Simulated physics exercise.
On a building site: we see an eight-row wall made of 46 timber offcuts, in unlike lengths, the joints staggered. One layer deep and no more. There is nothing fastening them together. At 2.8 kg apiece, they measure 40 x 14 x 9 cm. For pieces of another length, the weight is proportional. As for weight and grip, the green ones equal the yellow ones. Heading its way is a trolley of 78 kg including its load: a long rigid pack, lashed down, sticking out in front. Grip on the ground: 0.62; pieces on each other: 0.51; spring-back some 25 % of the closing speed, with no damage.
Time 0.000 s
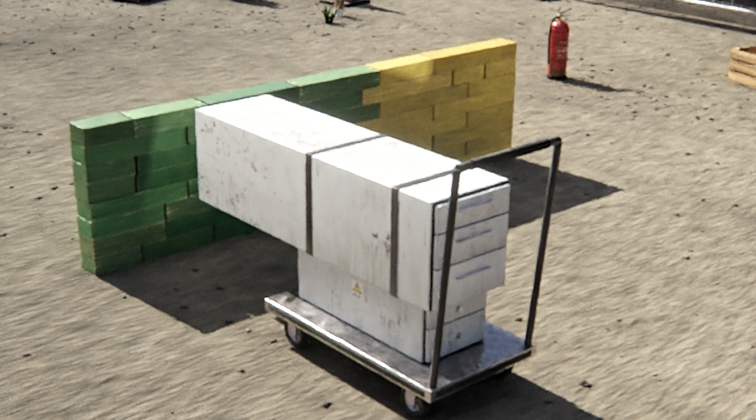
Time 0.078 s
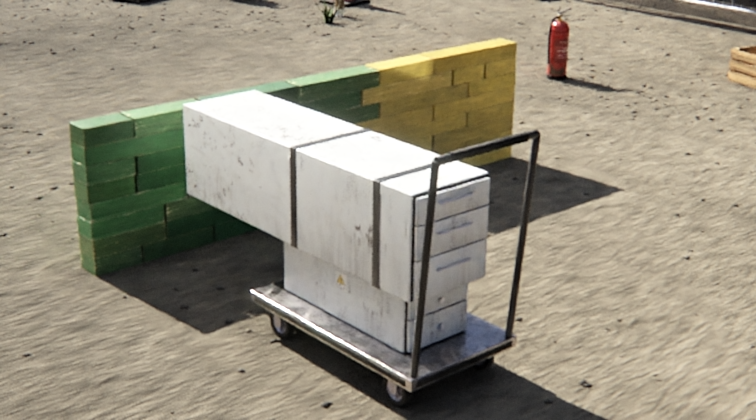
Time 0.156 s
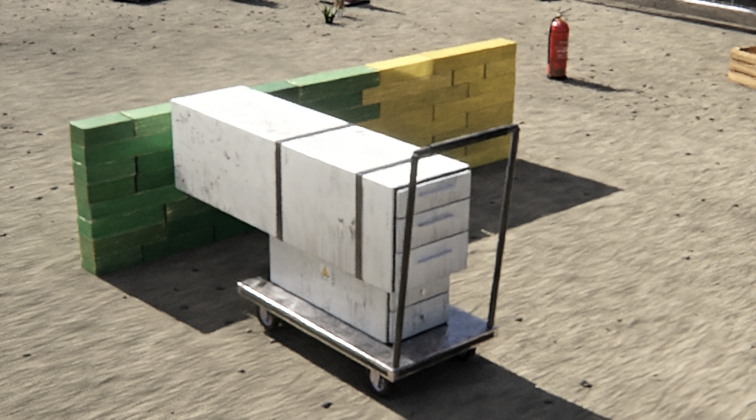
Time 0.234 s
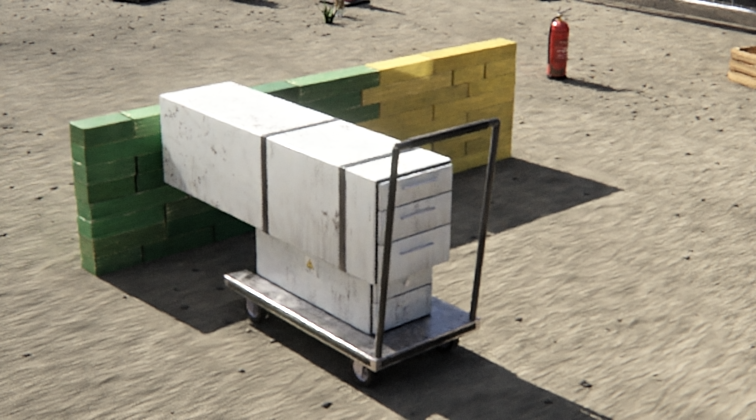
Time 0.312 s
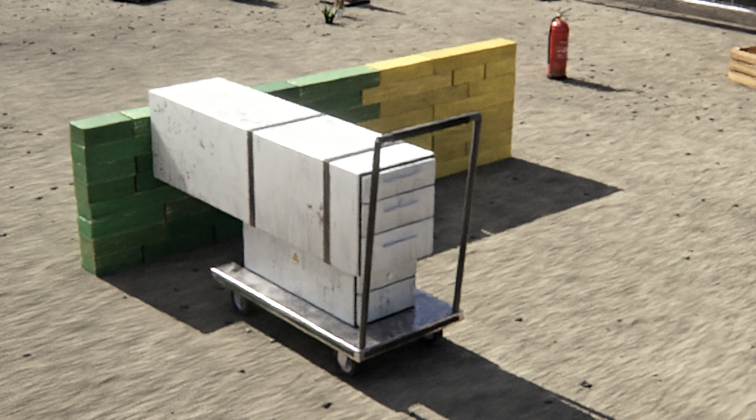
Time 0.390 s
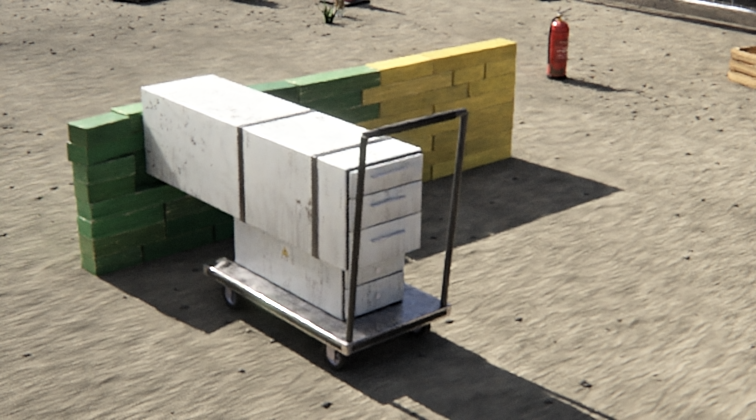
The clip opens on a trolley carrying a long white load, strapped and jutting out in front, near a green and yellow wall on bare ground. The trolley rolls steadily leftward, closing the gap until the load's front end touches the green section, then presses in, shifting several blocks slightly.
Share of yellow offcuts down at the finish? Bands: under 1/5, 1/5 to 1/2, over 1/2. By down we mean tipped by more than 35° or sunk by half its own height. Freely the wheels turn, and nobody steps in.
Under 1/5.
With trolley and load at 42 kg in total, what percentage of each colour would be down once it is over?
Result: Yellow 20, green 70 %.
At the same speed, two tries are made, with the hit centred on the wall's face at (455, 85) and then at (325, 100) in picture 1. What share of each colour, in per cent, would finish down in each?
First try then second: Yellow 70 and 30, green 10 and 30 per cent.
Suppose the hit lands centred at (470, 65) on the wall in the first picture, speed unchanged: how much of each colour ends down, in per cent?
Result - yellow: 80 %; green: 10 %.
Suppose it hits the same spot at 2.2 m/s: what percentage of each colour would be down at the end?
Result - yellow: 0%; green: 40%.
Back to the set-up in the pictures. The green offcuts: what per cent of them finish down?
The green group ends with 40% down.
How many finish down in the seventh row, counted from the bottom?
Down at the end: 3.
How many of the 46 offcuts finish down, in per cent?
Estimate: About 20% of them.
By 0.64 s, load 24 cm past the wall's line, still rolling; none of the 19 yellow offcuts down (3 of 46 in all colours); top yellow offcut tilted 7°; top green offcut tilted 12°.
By 1.10 s, load 50 cm past the wall's line, still rolling; none of the 19 yellow offcuts down (10 of 46 in all colours); top yellow offcut unmoved; top green offcut on its side.
When it is over (2.3 s), load 66 cm past the wall's line, stopped; none of the 19 yellow offcuts down (10 of 46 in all colours); top yellow offcut unmoved; top green offcut upside down. That is 0 per cent. In pixels of the last frame, middles, top yellow offcut near (400, 70), top green offcut near (207, 179).
